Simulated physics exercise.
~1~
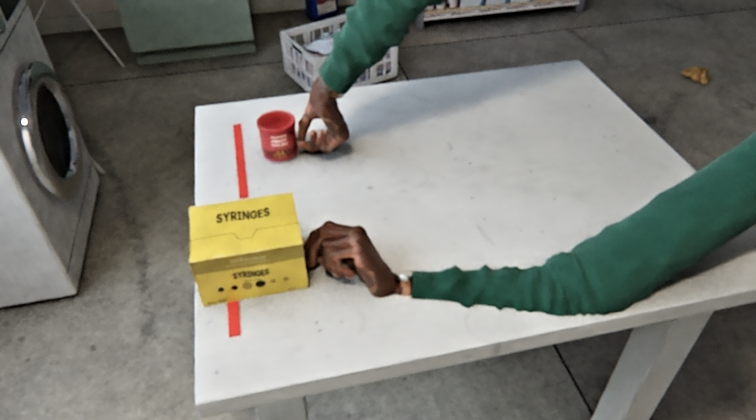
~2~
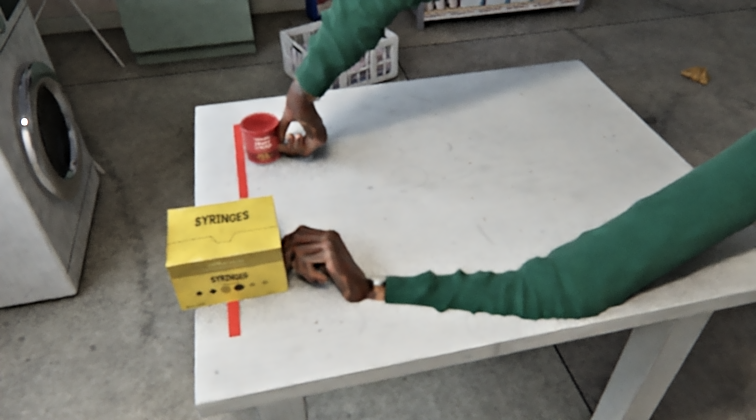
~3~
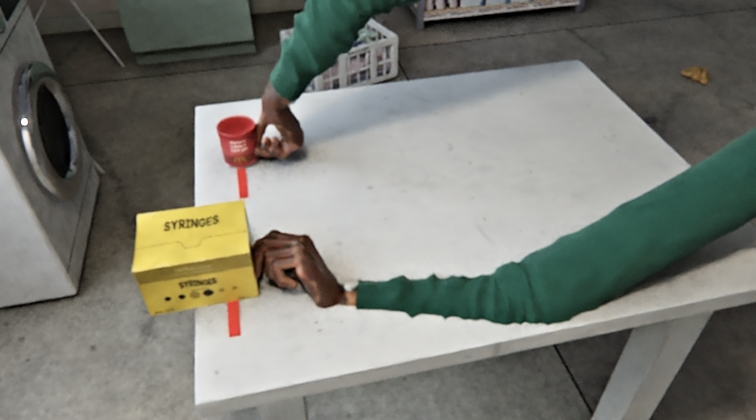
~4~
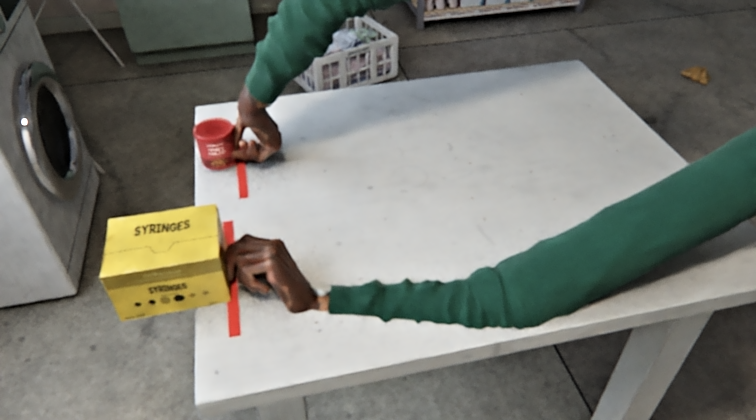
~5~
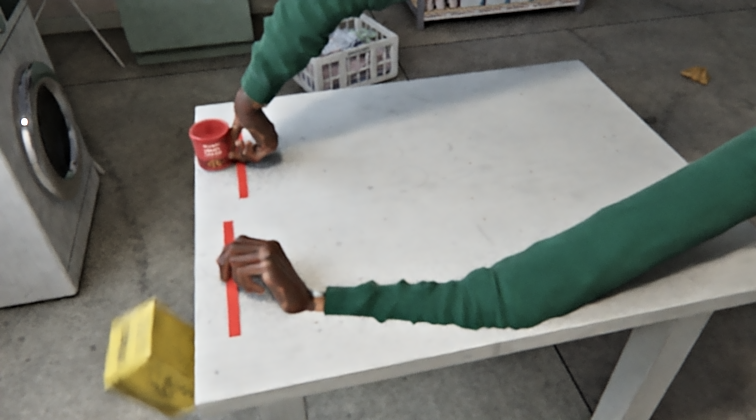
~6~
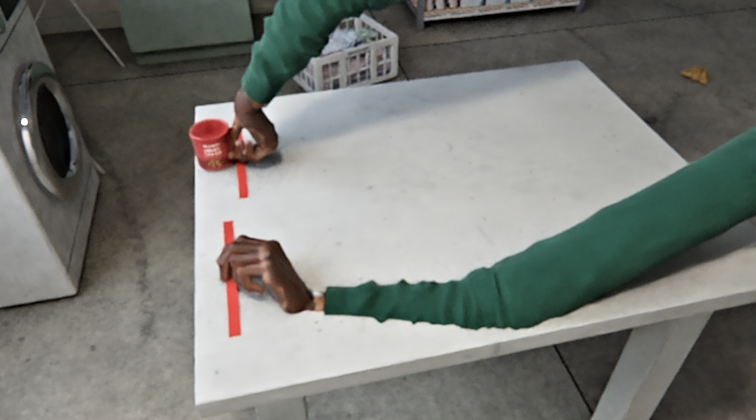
Two hands in green sleeves pushed a yellow syringes box and a small red tin left across a white table to strips of red tape; the box tipped off the edge and dropped out of sight, while the tin stayed on the tabletop.
